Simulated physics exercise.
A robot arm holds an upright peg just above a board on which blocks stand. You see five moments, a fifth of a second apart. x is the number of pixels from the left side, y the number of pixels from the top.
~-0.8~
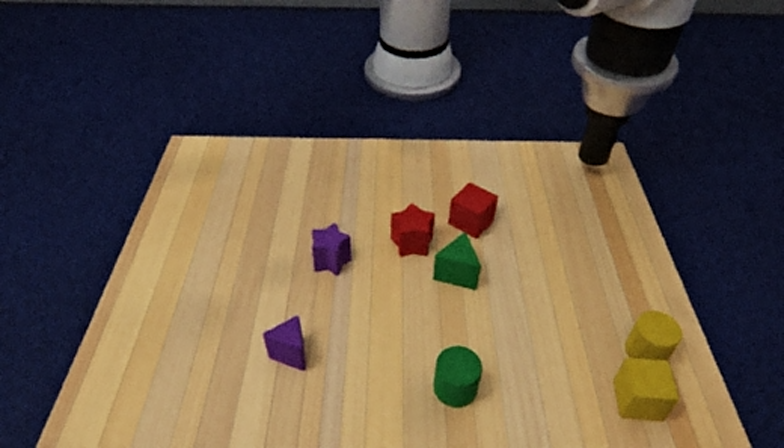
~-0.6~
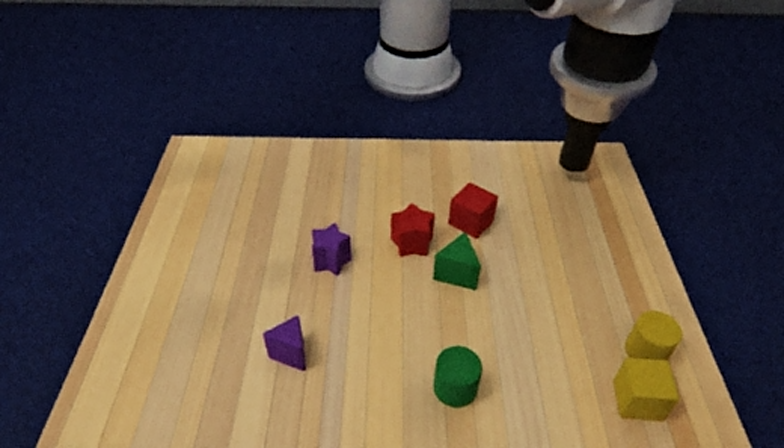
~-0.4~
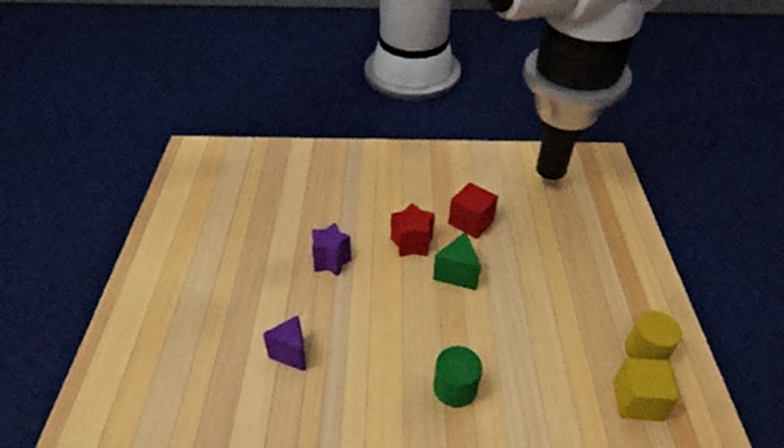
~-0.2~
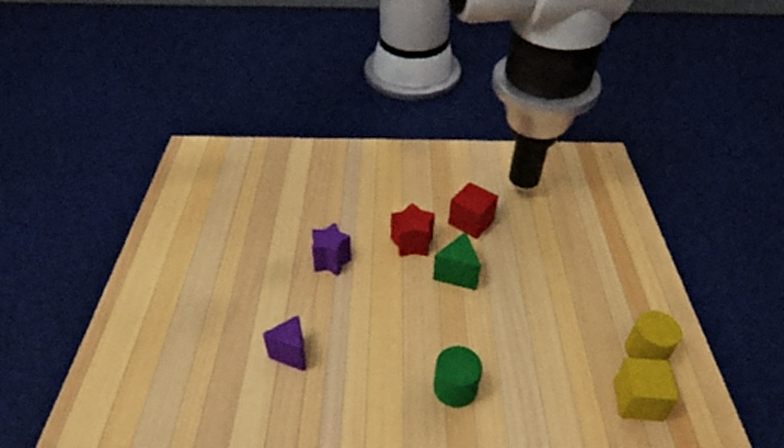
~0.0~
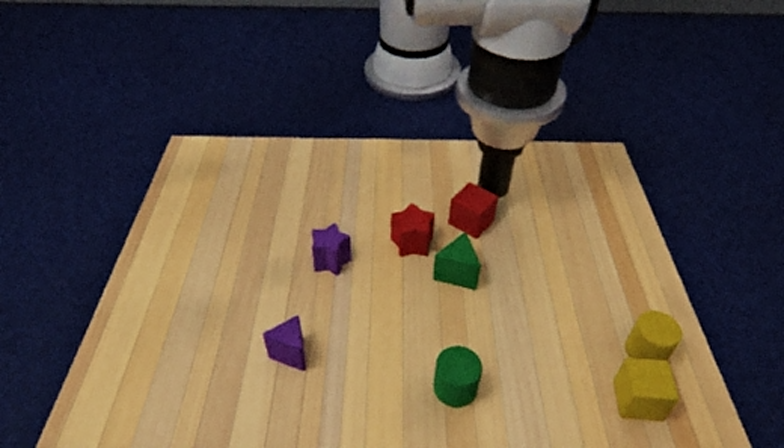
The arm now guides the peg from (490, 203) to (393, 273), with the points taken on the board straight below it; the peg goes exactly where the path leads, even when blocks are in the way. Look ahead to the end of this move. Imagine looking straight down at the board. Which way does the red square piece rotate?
It spins against the clock.
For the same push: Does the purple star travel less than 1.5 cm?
My answer is yes.
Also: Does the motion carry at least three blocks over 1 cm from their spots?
Yes, that is how it ends up.
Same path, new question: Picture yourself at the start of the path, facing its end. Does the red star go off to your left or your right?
The answer is right: Facing from the path's start to its end, that's where the red star shifts.
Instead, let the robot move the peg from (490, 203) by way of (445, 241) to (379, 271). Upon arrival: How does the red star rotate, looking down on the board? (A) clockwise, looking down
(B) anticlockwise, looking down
The correct letter is A.
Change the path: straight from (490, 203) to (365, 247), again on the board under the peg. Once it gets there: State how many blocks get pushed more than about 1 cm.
Two move.
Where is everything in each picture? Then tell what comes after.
The first frame shows peg's lower end at (593, 157); purple star at (329, 237); red star at (414, 218); green triangle at (460, 250); red square piece at (475, 197).
The second frame shows peg at (574, 163); blocks still.
The third frame shows peg at (551, 170); blocks still.
The fourth frame shows peg at (524, 179); blocks still.
The fifth frame shows peg at (493, 188); purple star at (329, 237); red star at (414, 218); green triangle at (460, 250); red square piece at (475, 197).
On the path given first. One third of the way, peg at (461, 211); green triangle at (460, 255); red square piece at (450, 223), turned 15° anticlockwise.
Two thirds of the way, peg at (428, 234); red star at (393, 225), turned 45° clockwise; green triangle at (459, 269), turned 20° anticlockwise; red square piece at (426, 251), turned 25° anticlockwise.
At the end, peg at (393, 258); purple star still; red star at (366, 232), turned 95° clockwise; green triangle at (458, 269), turned 25° anticlockwise; red square piece at (409, 275), turned 70° anticlockwise.
